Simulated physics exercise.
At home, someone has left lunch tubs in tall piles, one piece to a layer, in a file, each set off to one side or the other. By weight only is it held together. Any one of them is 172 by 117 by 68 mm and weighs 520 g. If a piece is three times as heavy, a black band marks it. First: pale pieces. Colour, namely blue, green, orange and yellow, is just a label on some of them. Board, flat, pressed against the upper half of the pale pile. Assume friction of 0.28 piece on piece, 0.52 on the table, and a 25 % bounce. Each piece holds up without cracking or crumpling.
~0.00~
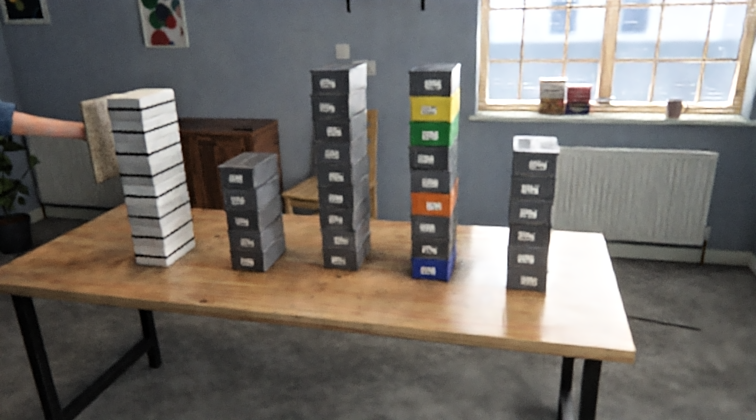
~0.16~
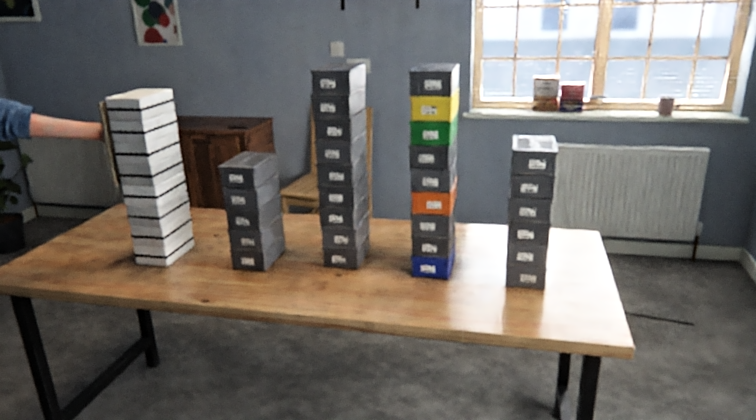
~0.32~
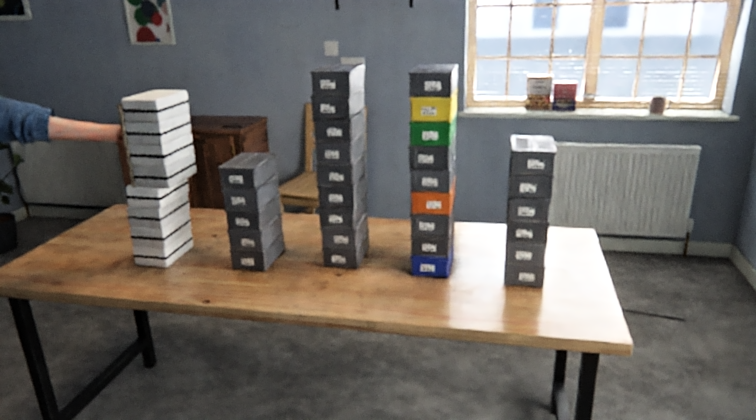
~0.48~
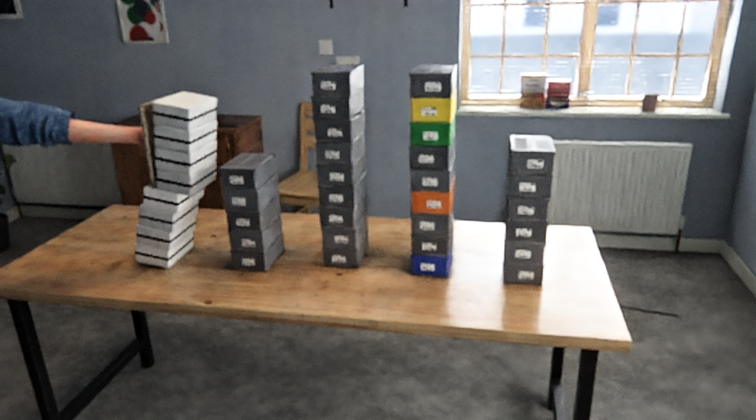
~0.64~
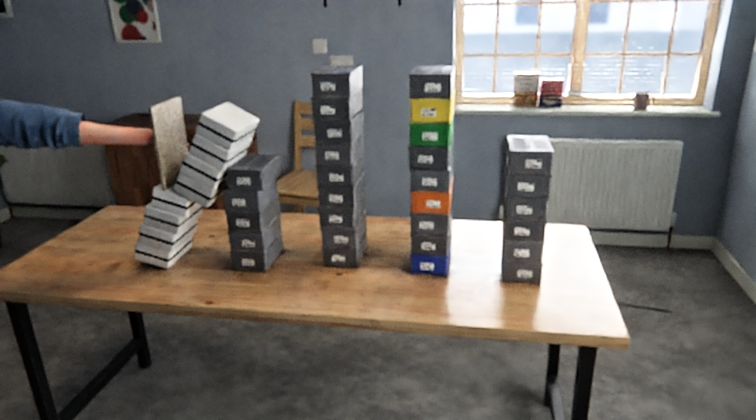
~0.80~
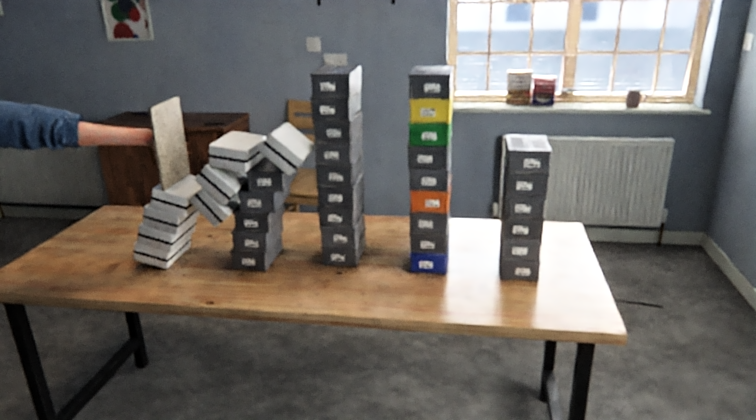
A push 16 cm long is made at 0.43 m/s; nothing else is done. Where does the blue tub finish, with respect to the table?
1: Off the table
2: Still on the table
2.
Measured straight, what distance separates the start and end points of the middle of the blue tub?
I'd put it at near 2 cm.
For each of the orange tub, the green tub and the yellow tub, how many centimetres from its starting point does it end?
Orange 38 cm, green 182 cm, yellow 198 cm.
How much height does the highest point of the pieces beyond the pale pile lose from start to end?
41 cm.
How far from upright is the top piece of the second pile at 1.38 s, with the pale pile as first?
Roughly 100 degrees.
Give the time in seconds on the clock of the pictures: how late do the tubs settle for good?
I'd say around 4.0 seconds.
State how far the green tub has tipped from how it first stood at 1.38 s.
Something like 0°, more or less.
After 1.38 s, 4 of the pale pile down; none of the 29 other tubs off the table, 11 disturbed; blue tub unmoved.
After 2.28 s, 4 of the pale pile down; 1 of the 29 other tubs off the table; blue tub 24° from how it stood; orange tub 22° from how it stood, 32 mm lower.
After 3.00 s, 4 of the pale pile down; 11 of the 29 other tubs off the table; blue tub 14 mm from its place; green tub upside down.
In the end (4.2 s), 4 of the pale pile down; 11 of the 29 other tubs off the table; blue tub 15 mm from its place; orange tub 14° from how it stood, 14 cm lower; yellow tub 1.23 m lower. From the last view, middles, blue tub near (426, 252), orange tub near (543, 236).
